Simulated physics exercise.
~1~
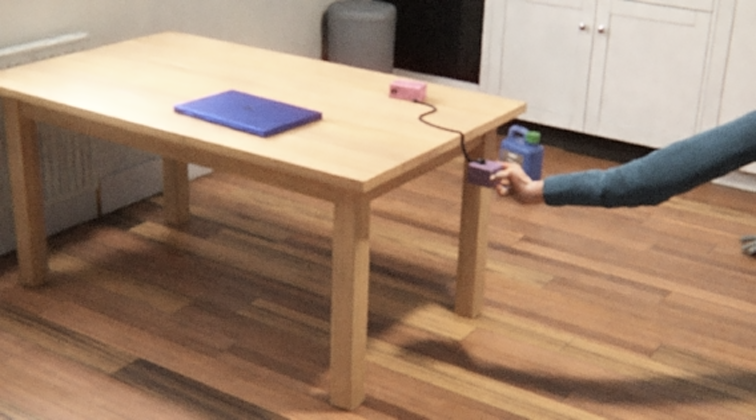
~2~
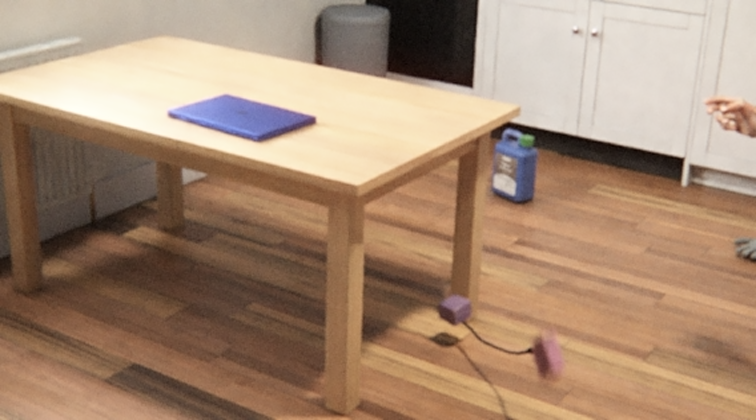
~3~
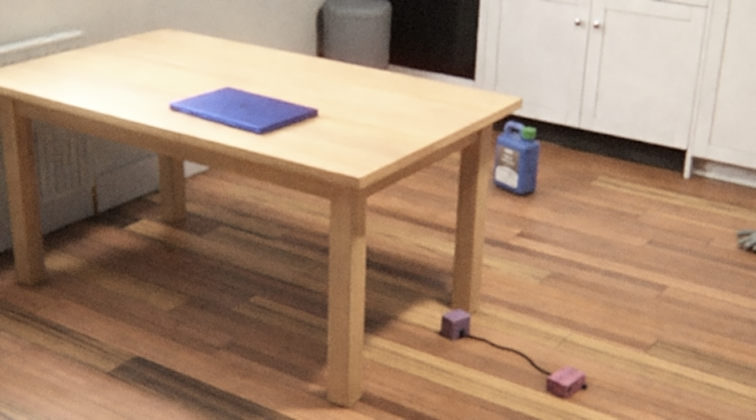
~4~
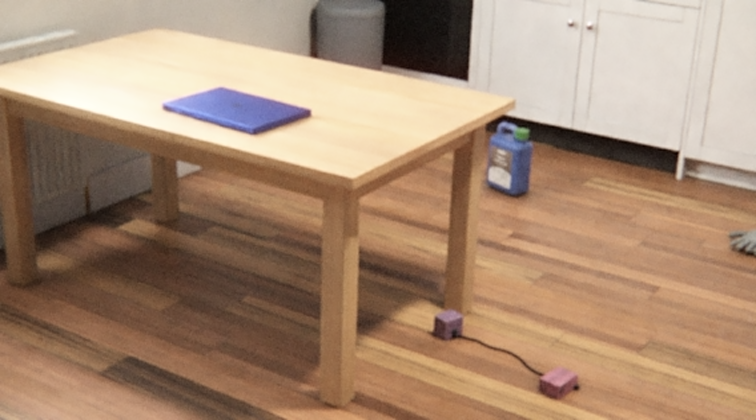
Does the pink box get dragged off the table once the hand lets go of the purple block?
Yes, the pink box is pulled off the table by the cord and ends up on the floor, where the purple block has also landed.
Hand releasing a purple block beside a wooden table, its cord pulling a pink box off onto the floor, blue laptop staying put.
